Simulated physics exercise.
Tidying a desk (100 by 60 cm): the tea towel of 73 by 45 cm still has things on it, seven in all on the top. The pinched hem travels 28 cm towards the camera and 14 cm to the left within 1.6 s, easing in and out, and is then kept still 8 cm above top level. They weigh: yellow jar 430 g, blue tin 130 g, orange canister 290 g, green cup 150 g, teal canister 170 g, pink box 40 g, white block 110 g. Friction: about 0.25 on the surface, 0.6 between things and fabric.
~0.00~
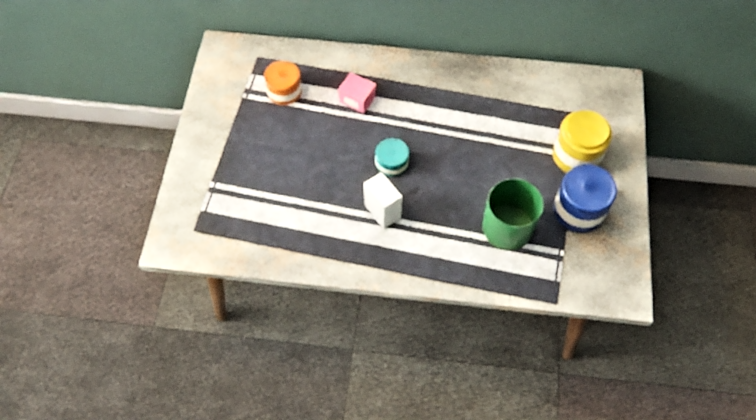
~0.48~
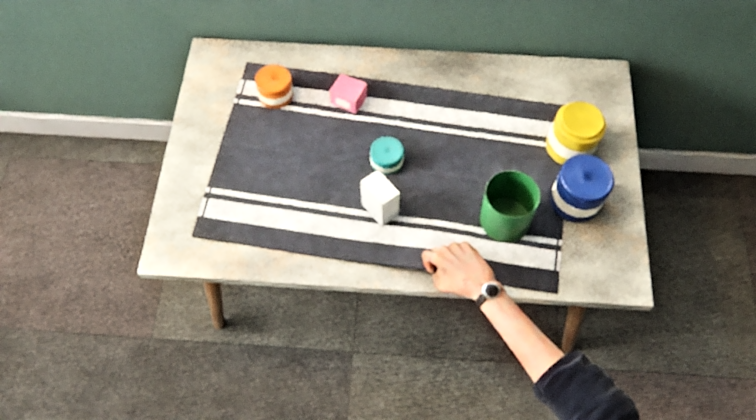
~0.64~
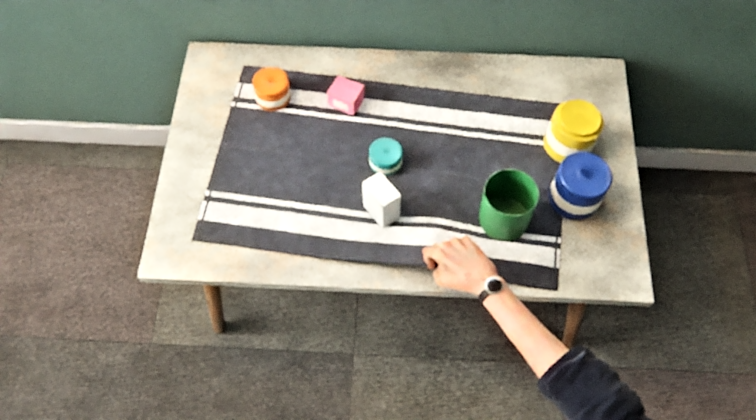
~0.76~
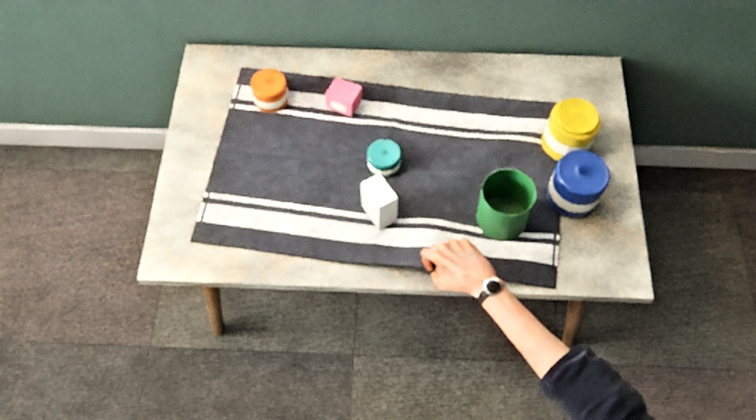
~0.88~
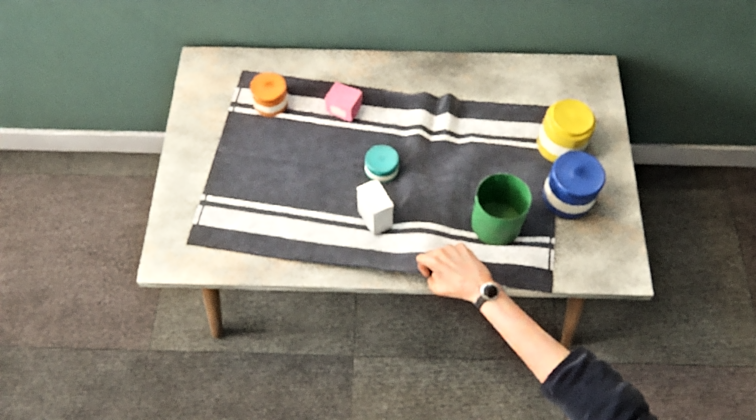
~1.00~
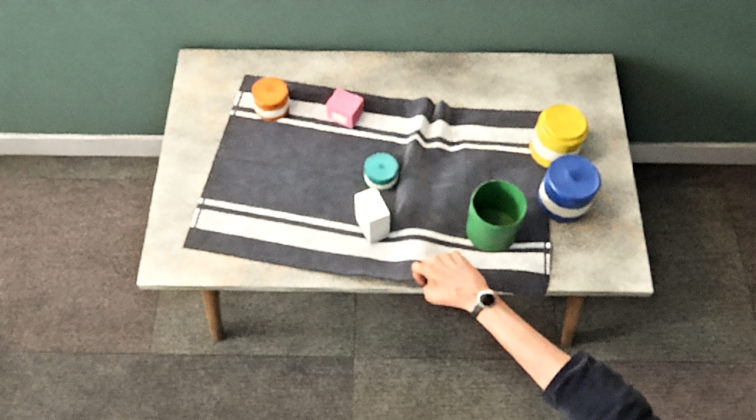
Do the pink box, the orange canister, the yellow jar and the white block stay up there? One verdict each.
Result: Pink box keeps to the top, orange canister stays on, yellow jar remains up there, white block goes over the edge.
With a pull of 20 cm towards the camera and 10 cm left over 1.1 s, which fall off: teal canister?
In that case: Teal canister stays up.
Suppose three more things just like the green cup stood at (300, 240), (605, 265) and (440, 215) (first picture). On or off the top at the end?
In that order: Drops off, remains, goes over.
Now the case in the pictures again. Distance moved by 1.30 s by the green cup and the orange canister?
Green cup 15 cm, orange canister 6 cm.
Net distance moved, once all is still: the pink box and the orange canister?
About: Pink box 30 cm, orange canister 35 cm.
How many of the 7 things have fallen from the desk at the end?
That makes 4.
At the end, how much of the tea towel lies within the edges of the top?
Some 45 per cent of it.
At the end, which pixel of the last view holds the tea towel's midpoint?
Around (405, 304).
By 1.3 s, 90 % of the tea towel is still over the top; white block 11 cm off its start, yellow jar 11 cm off its start, pink box 10 cm off its start.
By 1.6 s, 75 % of the tea towel is still over the top; yellow jar 21 cm off its start, white block 19 cm off its start, pink box 17 cm off its start.
By 1.9 s, 60 % of the tea towel is still over the top; yellow jar 29 cm off its start at (504, 217), white block 26 cm off its start at (334, 307), pink box 25 cm off its start at (362, 186).
By 2.2 s, 55 % of the tea towel is still over the top; yellow jar 31 cm off its start, white block on its side, 30 cm off its start, pink box 28 cm off its start.
By 3.8 s, 45 % of the tea towel is still over the top; white block over the edge, orange canister 33 cm off its start at (278, 215), pink box 32 cm off its start at (361, 219), yellow jar 31 cm off its start at (504, 224).
